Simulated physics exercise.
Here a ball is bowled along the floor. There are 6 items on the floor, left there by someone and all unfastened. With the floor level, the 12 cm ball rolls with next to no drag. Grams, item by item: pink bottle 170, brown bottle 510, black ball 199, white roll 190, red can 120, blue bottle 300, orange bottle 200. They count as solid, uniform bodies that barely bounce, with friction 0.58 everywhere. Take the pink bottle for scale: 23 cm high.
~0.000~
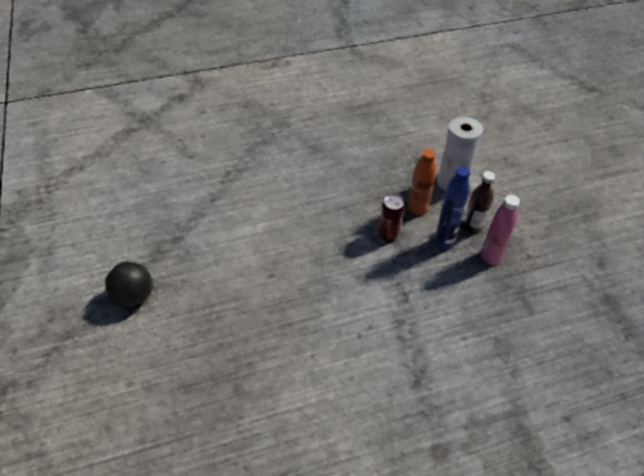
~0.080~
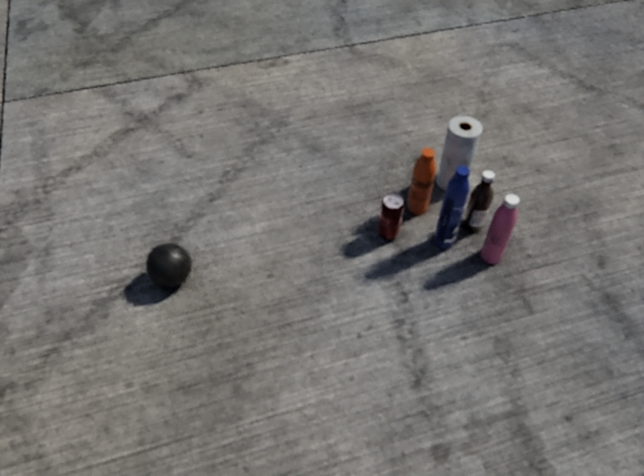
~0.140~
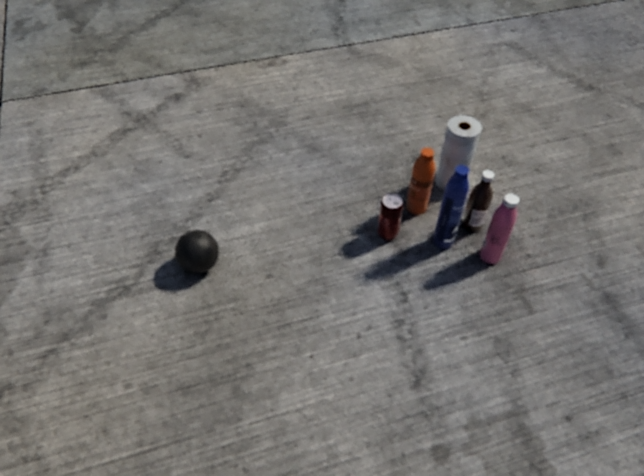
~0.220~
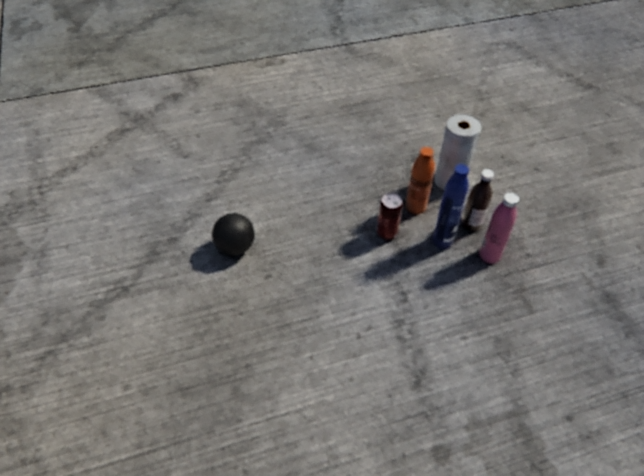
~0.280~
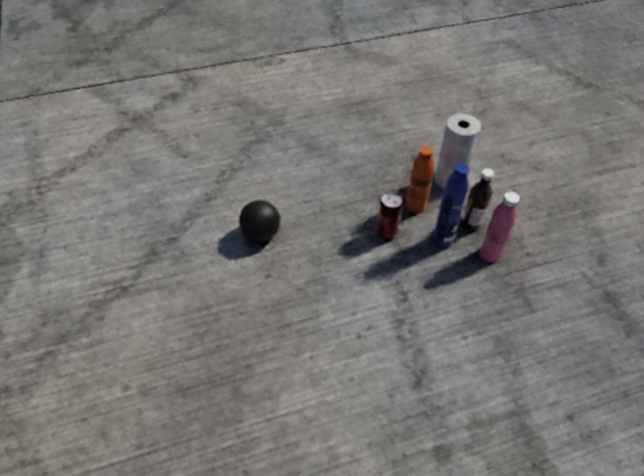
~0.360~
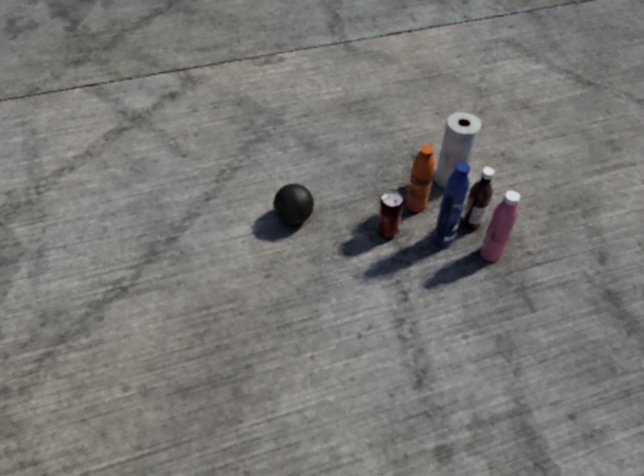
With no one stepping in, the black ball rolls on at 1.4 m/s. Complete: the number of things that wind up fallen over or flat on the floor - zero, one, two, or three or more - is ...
... zero.
Around 0.66 s, ball 93 cm along; black ball near (407, 149).
Around 1.06 s, ball 149 cm along; black ball near (529, 90).
Around 1.46 s, black ball near (627, 43).
Finally (1.7 s), all 6 still in place (within 8 cm). Final places as that camera would see them, pink bottle near (501, 226), brown bottle near (480, 198).
